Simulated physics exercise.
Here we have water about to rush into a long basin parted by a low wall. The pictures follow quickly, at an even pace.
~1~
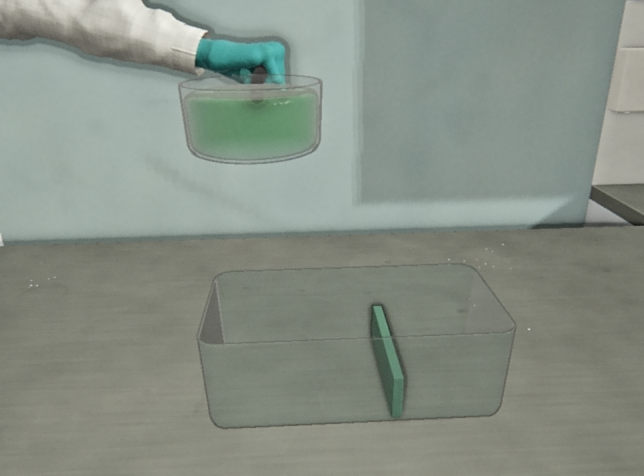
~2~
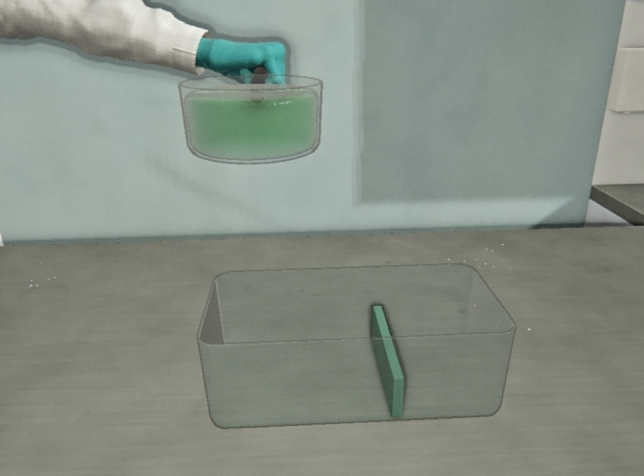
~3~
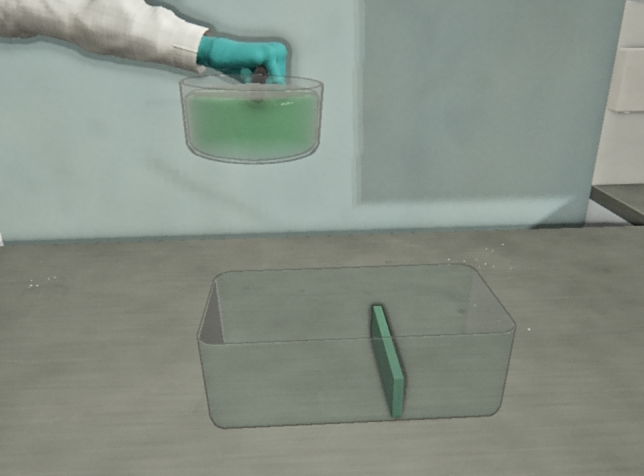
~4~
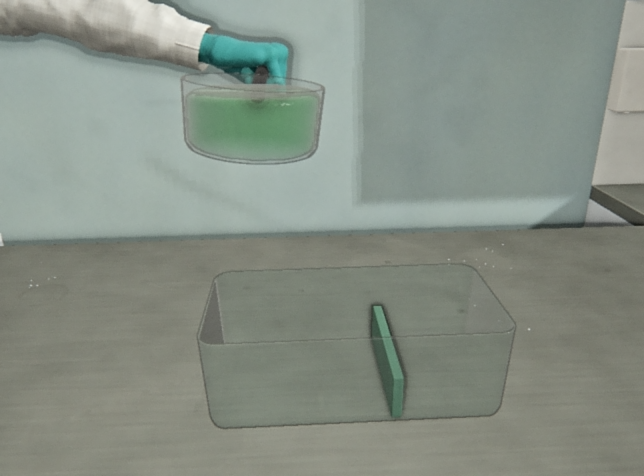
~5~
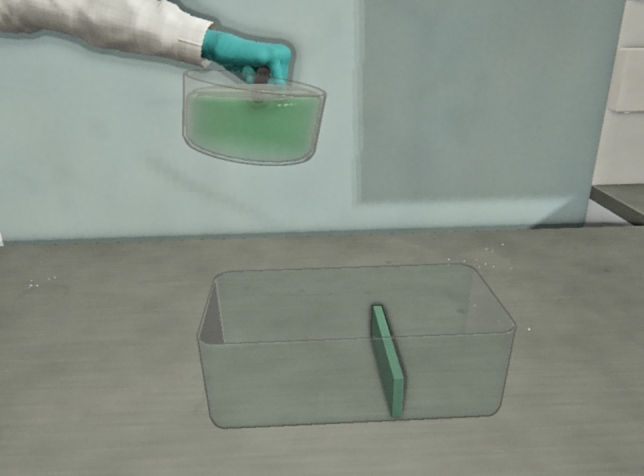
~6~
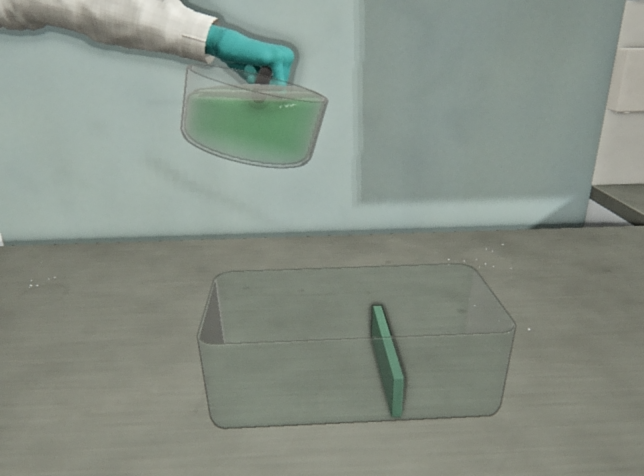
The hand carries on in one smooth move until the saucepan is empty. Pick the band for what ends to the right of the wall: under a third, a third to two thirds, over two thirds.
The share right of the wall is between a third and two thirds.
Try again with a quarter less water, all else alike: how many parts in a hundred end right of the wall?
It comes to 35 per cent or so.
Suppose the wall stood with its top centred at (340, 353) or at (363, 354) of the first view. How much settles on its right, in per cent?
First some 80, then 65 per cent.
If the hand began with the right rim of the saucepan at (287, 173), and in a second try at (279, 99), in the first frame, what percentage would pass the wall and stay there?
About 5 and 5 per cent.
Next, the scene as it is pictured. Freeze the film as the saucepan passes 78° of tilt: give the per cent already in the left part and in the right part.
Some 5 per cent left and 10 right.
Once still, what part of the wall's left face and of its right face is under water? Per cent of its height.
Left about 20, right about 40.
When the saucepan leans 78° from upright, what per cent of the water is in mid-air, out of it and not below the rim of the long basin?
Some 50 per cent.
A moment on, the saucepan is tipped on its side and 37 per cent is still to pour, 4 is left of the wall and 10 right of it.
Next, the saucepan is tipped right over and 3 per cent is still to pour, 33 is left of the wall and 53 right of it.
Then the saucepan is tipped right over and 0 per cent is still to pour, 45 is left of the wall and 53 right of it.
Later the saucepan is tipped right over and 0 per cent is still to pour, 45 is left of the wall and 53 right of it.
Finally, 45 per cent lies left of the wall, 53 right of it and 2 outside.
